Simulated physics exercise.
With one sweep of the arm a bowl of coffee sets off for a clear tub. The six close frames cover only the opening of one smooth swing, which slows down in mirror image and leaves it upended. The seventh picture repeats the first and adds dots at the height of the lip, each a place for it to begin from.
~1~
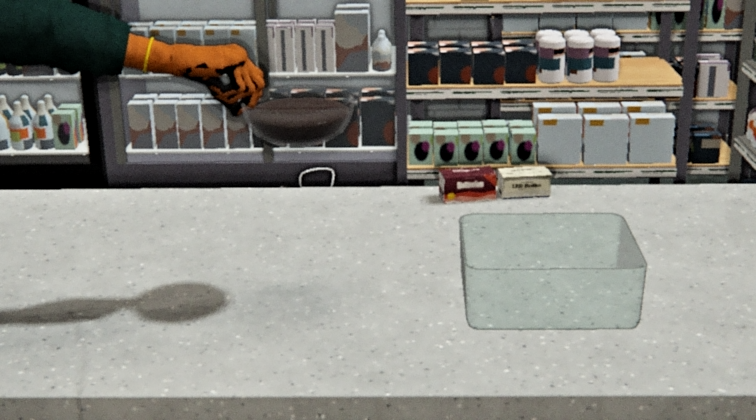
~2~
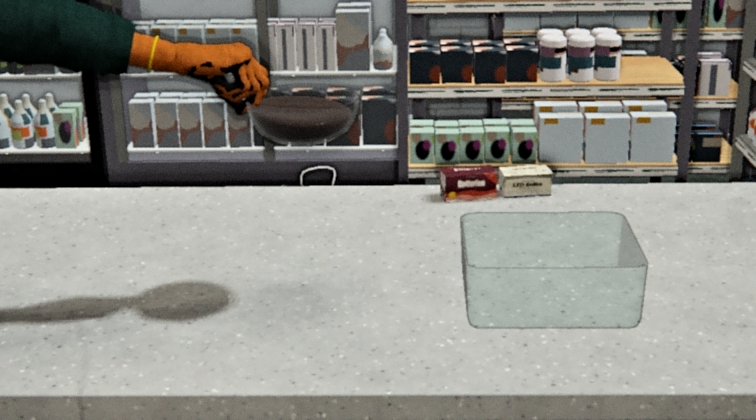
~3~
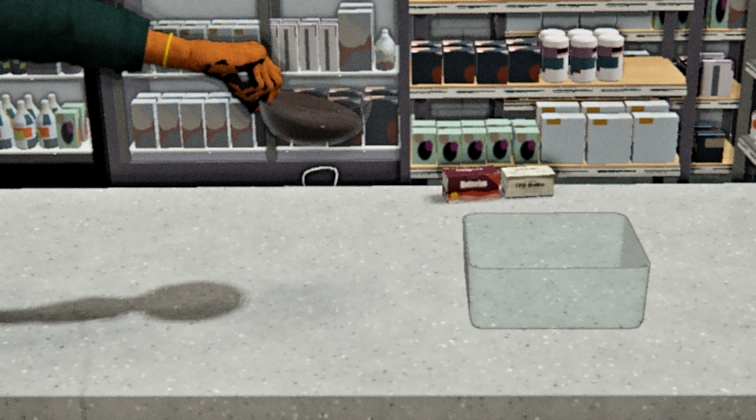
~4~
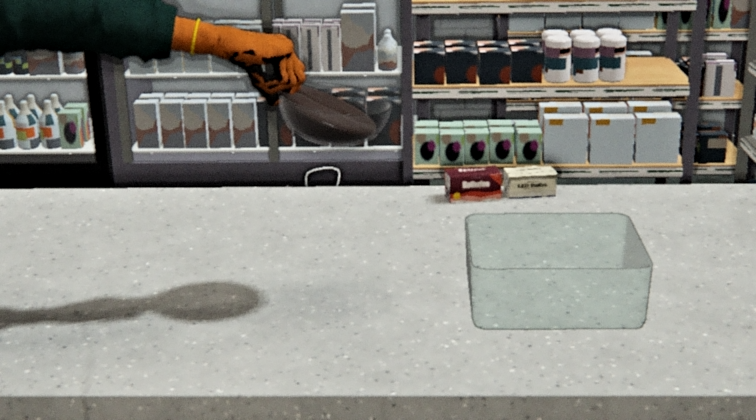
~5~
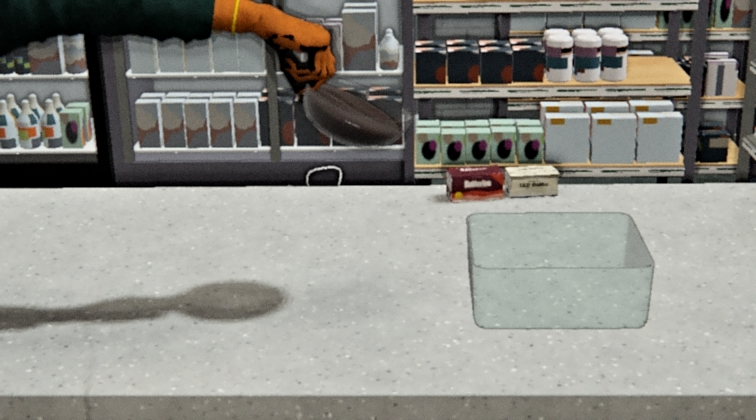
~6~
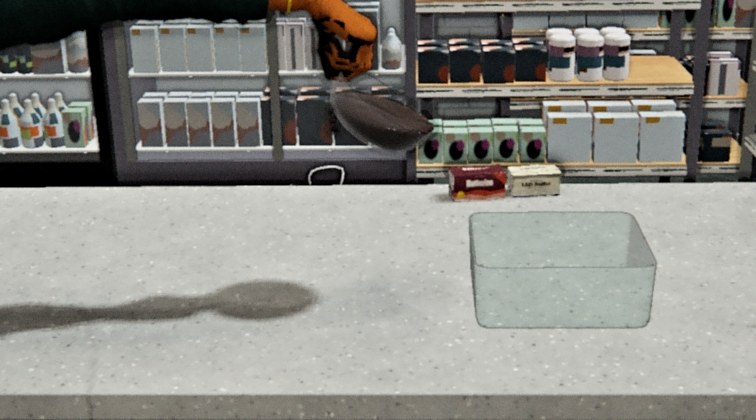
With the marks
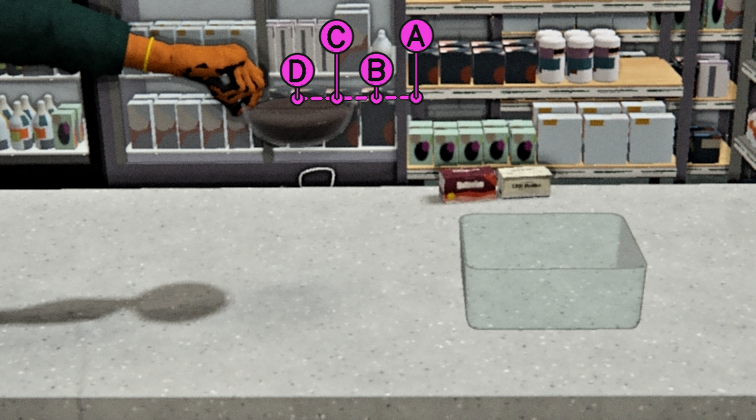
An orange-and-black hand held a clear bowl of dark coffee almost still above a pale counter with a clear tub on it, then swept it right and tilted its right side downward.
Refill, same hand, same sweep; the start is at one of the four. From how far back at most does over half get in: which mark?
I would pick place D.
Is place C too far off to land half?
No, not at all.
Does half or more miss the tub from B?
No.
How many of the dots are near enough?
All four.
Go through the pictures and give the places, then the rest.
The first frame shows upright, lip at (352, 98); tub from (466, 327) to (640, 326); nothing has left yet.
The second frame shows upright, lip at (357, 96); nothing has left yet.
The third frame shows upright, lip at (370, 98); nothing has left yet.
The fourth frame shows tipped about 9°, lip at (389, 105); coffee is over the rim, down to (294, 92).
The fifth frame shows tipped about 21°, lip at (410, 116); coffee is over the rim, down to (302, 100).
The sixth frame shows tipped about 37°, lip at (430, 130); coffee is over the rim, down to (430, 130).
In magenta, A at (416, 97); B at (376, 97); C at (336, 98); D at (297, 98).
Choosing A, about 79 % lands in the tub, 8 % falls short and 13 % goes beside or beyond.
Choosing B, about 78 % lands in the tub, 8 % falls short and 13 % goes beside or beyond.
Choosing C, about 77 % lands in the tub, 8 % falls short and 15 % goes beside or beyond.
Choosing D, about 63 % lands in the tub, 24 % falls short and 13 % goes beside or beyond.
